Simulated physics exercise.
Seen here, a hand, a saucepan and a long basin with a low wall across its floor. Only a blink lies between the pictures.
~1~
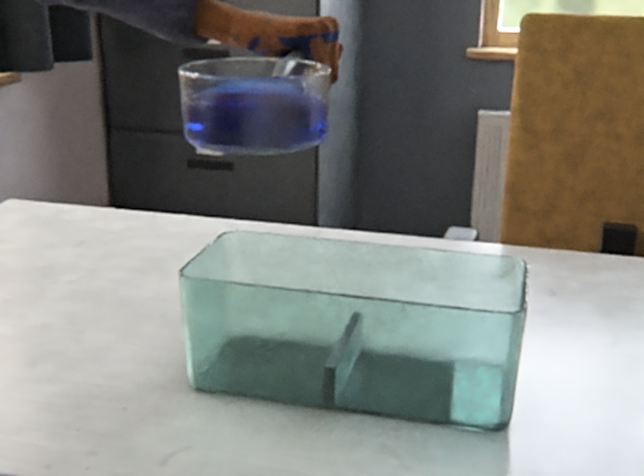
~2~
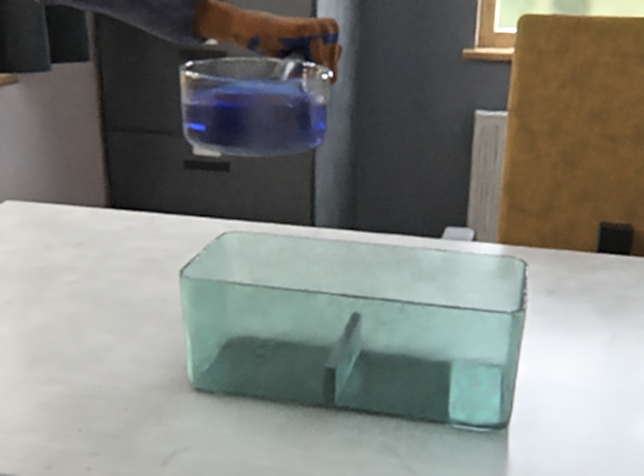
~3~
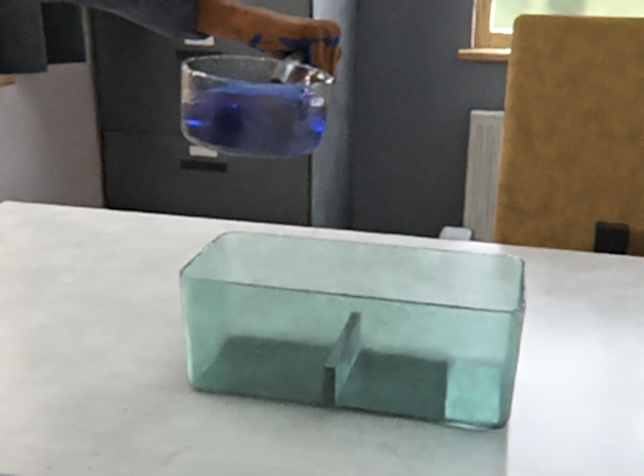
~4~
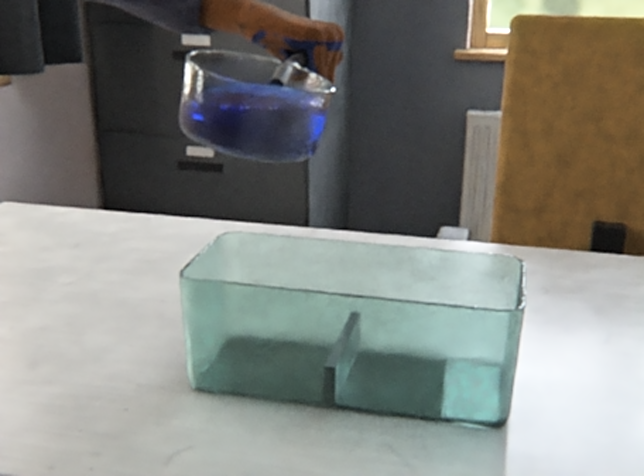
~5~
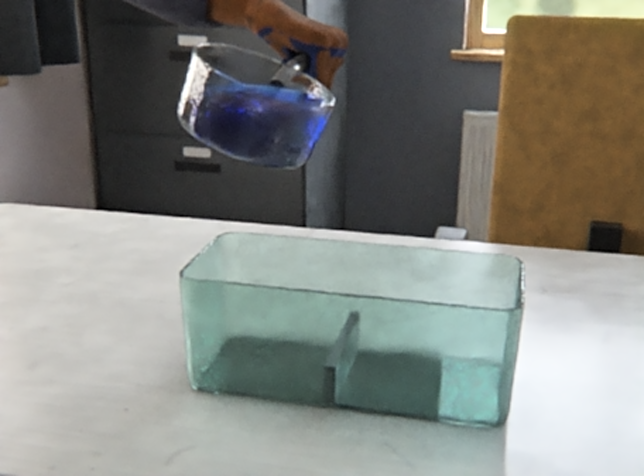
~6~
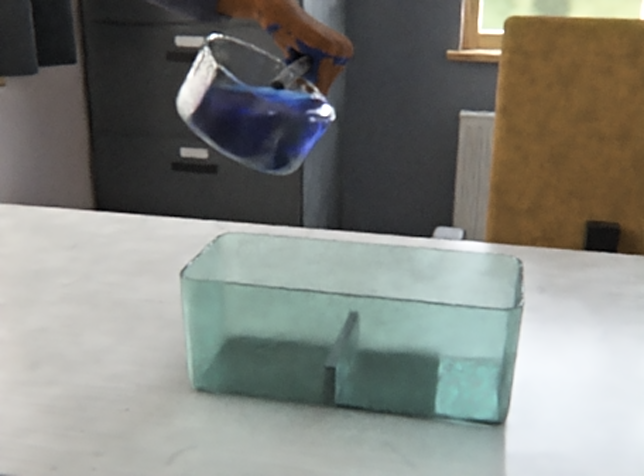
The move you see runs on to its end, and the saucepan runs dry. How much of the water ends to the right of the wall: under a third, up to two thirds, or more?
It comes to over two thirds.
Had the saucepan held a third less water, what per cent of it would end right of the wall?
It comes to 80 per cent or so.
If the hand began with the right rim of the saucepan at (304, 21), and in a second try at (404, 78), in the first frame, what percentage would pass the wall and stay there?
Near 75 % and 90 %.
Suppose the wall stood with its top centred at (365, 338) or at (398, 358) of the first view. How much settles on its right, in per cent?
Roughly 60 per cent, and 25 per cent.
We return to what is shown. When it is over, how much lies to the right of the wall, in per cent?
Near 85 %.
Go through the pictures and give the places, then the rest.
In the first frame, it leans 0°; its right rim is at (327, 74); the water meets the walls at (192, 90) and (325, 98); the long basin's rim runs from (202, 253) to (527, 287); the wall's top is at (345, 339).
In the second frame, it leans 1°; its right rim is at (327, 77); the water meets the walls at (193, 91) and (325, 100).
In the third frame, it leans 6°; its right rim is at (329, 83); the water meets the walls at (193, 90) and (325, 101).
In the fourth frame, it leans 12°; its right rim is at (330, 93); the water meets the walls at (192, 91) and (326, 104).
In the fifth frame, it leans 21°; its right rim is at (331, 106); the water meets the walls at (190, 91) and (327, 106).
In the sixth frame, it leans 32°; its right rim is at (330, 121); the water meets the walls at (189, 88) and (333, 110); 1 per cent is over the edge.
A moment on, the saucepan is tipped on its side and 34 per cent is still to pour, 0 is left of the wall and 18 right of it.
Next, the saucepan is tipped on its side and 10 per cent is still to pour, 8 is left of the wall and 72 right of it.
Then the saucepan is tipped on its side and 2 per cent is still to pour, 10 is left of the wall and 83 right of it.
Later the saucepan is tipped on its side and 1 per cent is still to pour, 11 is left of the wall and 87 right of it.
Finally, 12 per cent lies left of the wall, 87 right of it and 1 outside.
